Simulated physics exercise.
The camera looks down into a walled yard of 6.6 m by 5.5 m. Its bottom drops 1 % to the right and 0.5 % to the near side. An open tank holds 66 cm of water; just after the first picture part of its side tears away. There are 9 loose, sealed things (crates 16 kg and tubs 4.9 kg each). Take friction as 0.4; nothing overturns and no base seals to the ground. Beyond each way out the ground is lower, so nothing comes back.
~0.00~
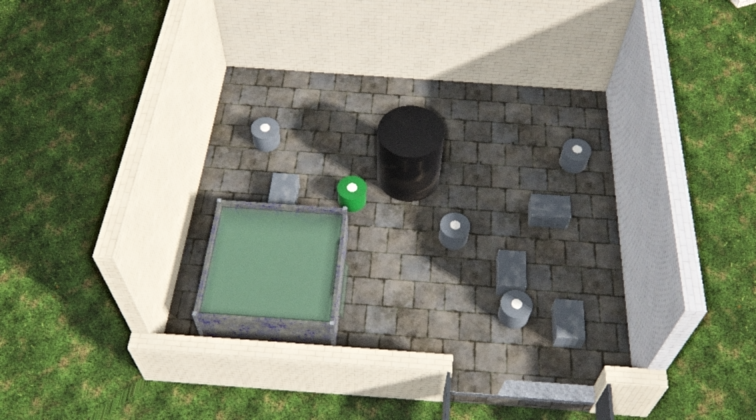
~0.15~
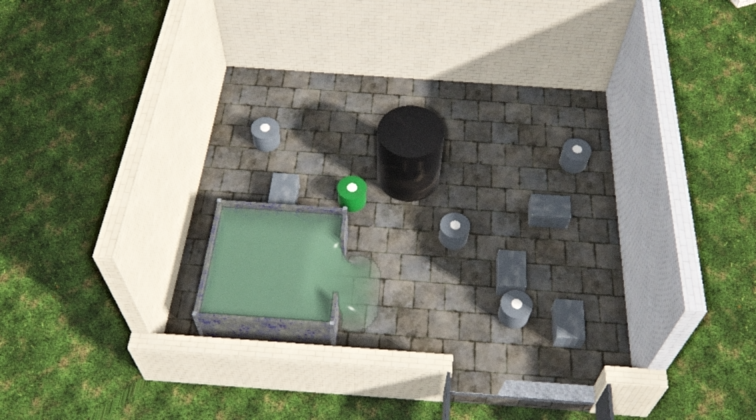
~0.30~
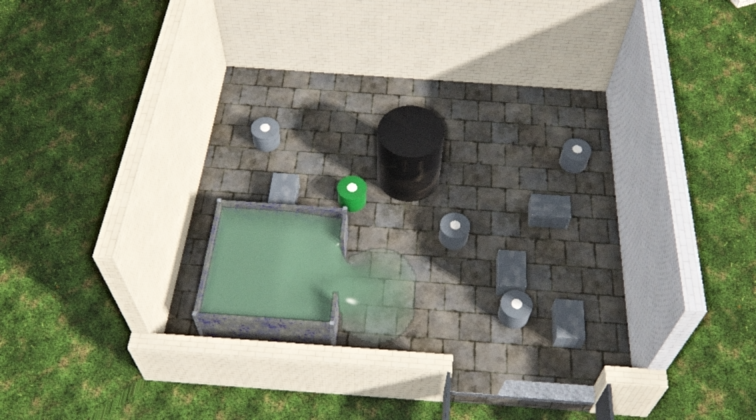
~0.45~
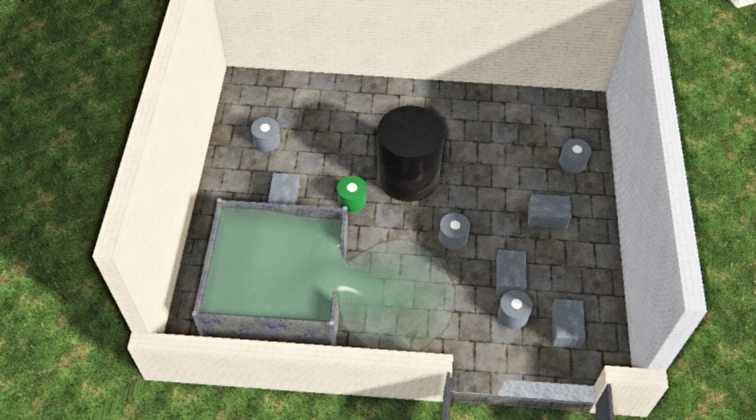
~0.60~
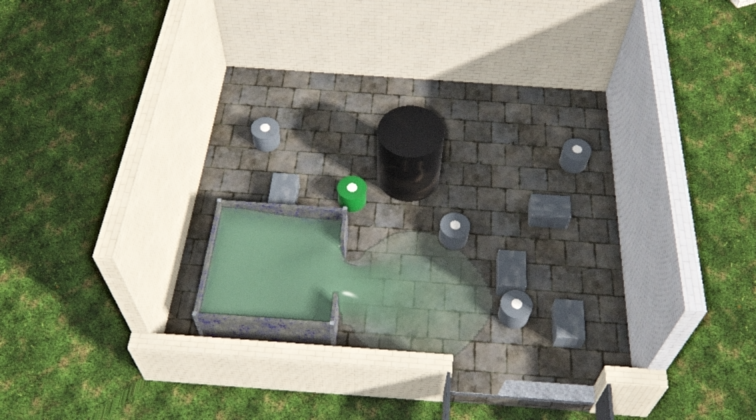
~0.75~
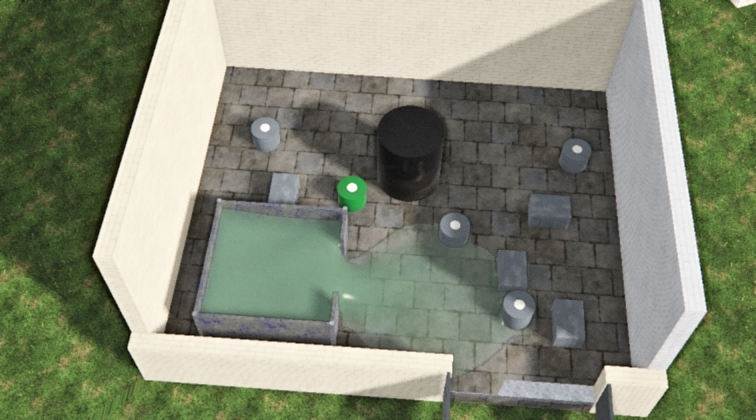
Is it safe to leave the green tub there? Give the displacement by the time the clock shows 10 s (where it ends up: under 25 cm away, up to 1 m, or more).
Green tub holds its place.
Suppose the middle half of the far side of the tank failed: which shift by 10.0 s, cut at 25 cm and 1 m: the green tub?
Then the green tub slides a little.
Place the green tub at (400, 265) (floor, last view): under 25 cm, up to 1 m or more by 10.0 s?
It travels far.
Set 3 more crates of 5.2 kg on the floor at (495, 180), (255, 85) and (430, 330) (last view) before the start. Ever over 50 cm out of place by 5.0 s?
In turn: Over, under, more.
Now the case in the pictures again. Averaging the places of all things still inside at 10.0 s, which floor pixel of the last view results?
Near (401, 172).
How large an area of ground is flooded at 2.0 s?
Some 17 m2.
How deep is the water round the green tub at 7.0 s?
About 0 cm.
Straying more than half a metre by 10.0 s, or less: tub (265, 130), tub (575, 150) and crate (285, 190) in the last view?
In that order: Less, more, under.
After 2.0 s the green tub is near (352, 188), 0.0 m from its start, aground; 0 of 9 are out; 3 afloat.
After 4.5 s the green tub is near (352, 188), 0.0 m from its start, aground; 0 of 9 are out; 6 afloat.
After 7.0 s the green tub is near (352, 188), 0.0 m from its start, aground; 0 of 9 are out; 6 afloat.
After 10.0 s the green tub is near (352, 188), 0.0 m from its start, aground; 0 of 9 are out; 4 afloat.
